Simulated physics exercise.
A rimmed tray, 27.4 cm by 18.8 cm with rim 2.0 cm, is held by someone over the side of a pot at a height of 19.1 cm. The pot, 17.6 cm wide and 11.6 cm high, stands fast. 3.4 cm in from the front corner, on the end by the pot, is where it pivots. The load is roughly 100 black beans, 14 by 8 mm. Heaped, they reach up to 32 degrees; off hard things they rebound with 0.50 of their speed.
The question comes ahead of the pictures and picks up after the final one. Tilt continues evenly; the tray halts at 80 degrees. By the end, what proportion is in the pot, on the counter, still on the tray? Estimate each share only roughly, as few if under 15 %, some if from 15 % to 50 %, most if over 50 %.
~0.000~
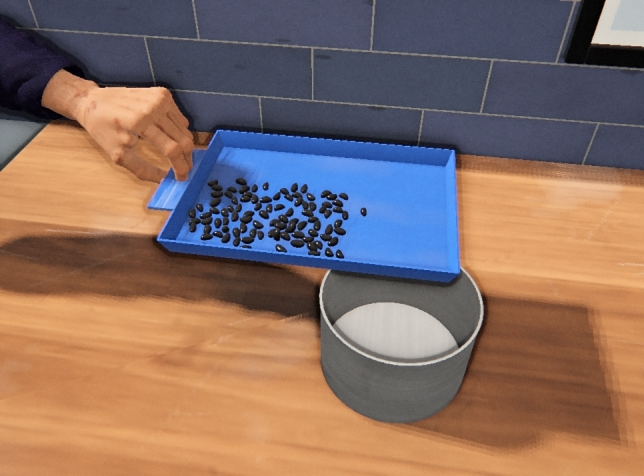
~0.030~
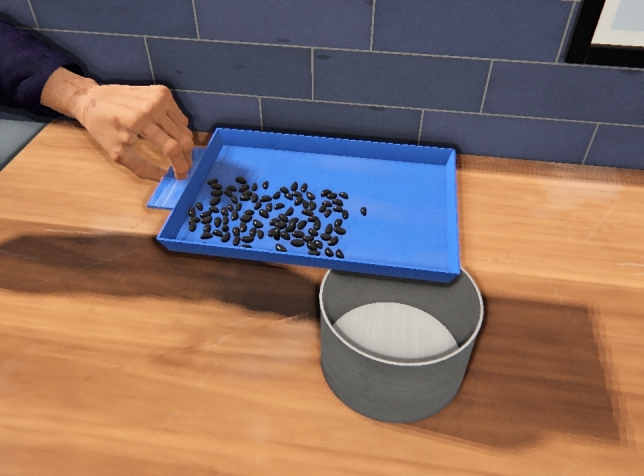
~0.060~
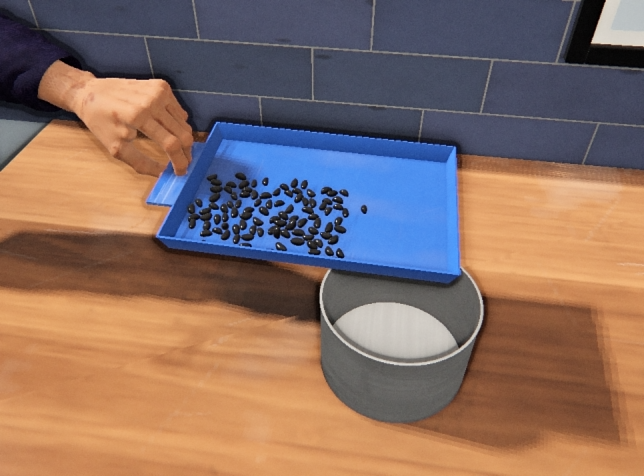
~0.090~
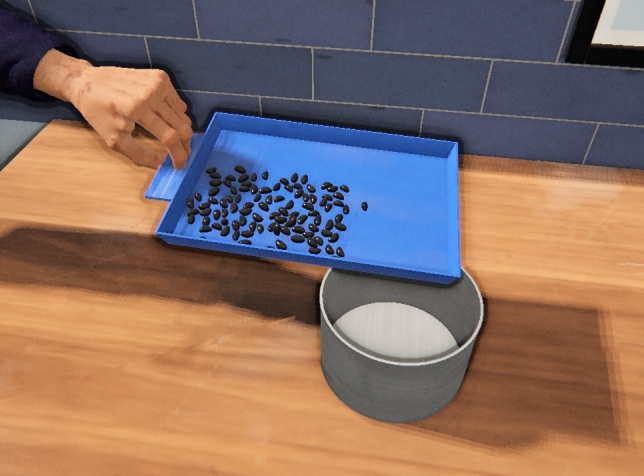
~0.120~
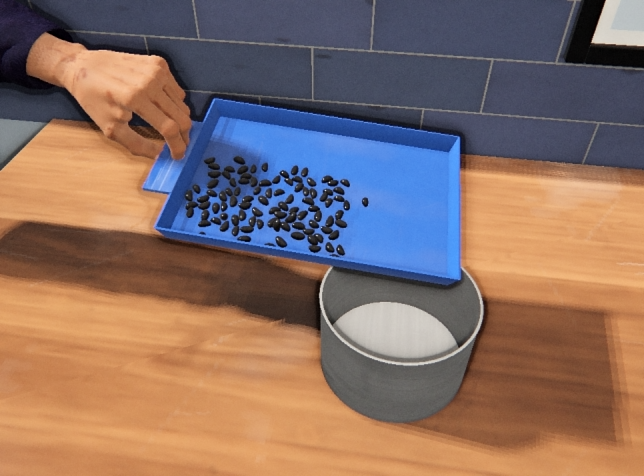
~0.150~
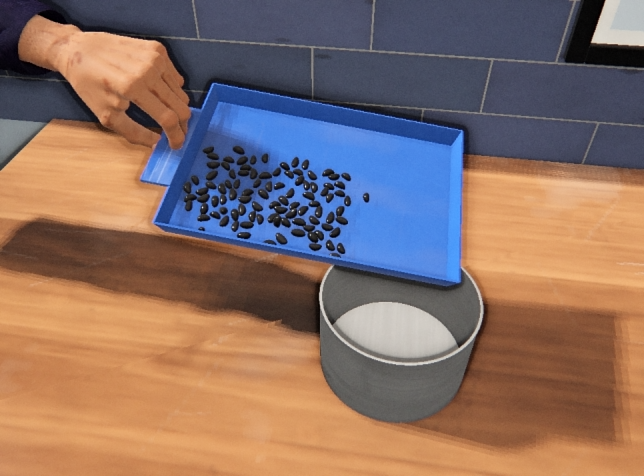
Roughly: Pot some, counter most, left on the tray few.
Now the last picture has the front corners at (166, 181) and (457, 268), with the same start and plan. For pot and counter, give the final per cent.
Pot 5 % / counter 95 %.
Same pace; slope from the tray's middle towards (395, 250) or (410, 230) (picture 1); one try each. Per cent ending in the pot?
I'd put it at about 5 per cent for the first tilt and about 5 per cent for the second.
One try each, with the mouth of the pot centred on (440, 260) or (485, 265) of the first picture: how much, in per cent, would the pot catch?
The shares would be near 0 and 0 per cent respectively.
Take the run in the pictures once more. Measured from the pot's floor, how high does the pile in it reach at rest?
About 1.0 centimetres.
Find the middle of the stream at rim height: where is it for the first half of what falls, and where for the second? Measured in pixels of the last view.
At about (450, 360), then at (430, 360).
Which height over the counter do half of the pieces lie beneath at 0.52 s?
Around 24 cm up.
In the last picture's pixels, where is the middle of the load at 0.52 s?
Approx. (345, 249).
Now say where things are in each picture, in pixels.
In the first frame, tray tilt 0 degrees, front corners at (166, 236) and (452, 267); middle of the pieces at (275, 222); pot at (401, 297).
In the second frame, tray tilt 1 degrees, front corners at (166, 235) and (452, 267); middle of the pieces at (275, 222).
In the third frame, tray tilt 2 degrees, front corners at (166, 233) and (452, 268); middle of the pieces at (275, 219).
In the fourth frame, tray tilt 5 degrees, front corners at (165, 229) and (453, 270), lowest corner right front; middle of the pieces at (275, 215).
In the fifth frame, tray tilt 9 degrees, front corners at (164, 224) and (453, 272), lowest corner right front; middle of the pieces at (275, 210).
In the sixth frame, tray tilt 14 degrees, front corners at (162, 218) and (453, 275), lowest corner right front; middle of the pieces at (275, 205); pot at (400, 296). Its pace works out near 155 degrees a second.
After 0.37 s, tilt 47 degrees; the tray holds 100 %, the pot 0 %.
After 0.52 s, tilt 70 degrees; the tray holds 100 %, the pot 0 %.
After 0.79 s, tilt 80 degrees; the tray holds 10 %, the pot 20 %.
By 2.5 s all is still; pot 30 %, counter 70 %, tray 0 %.
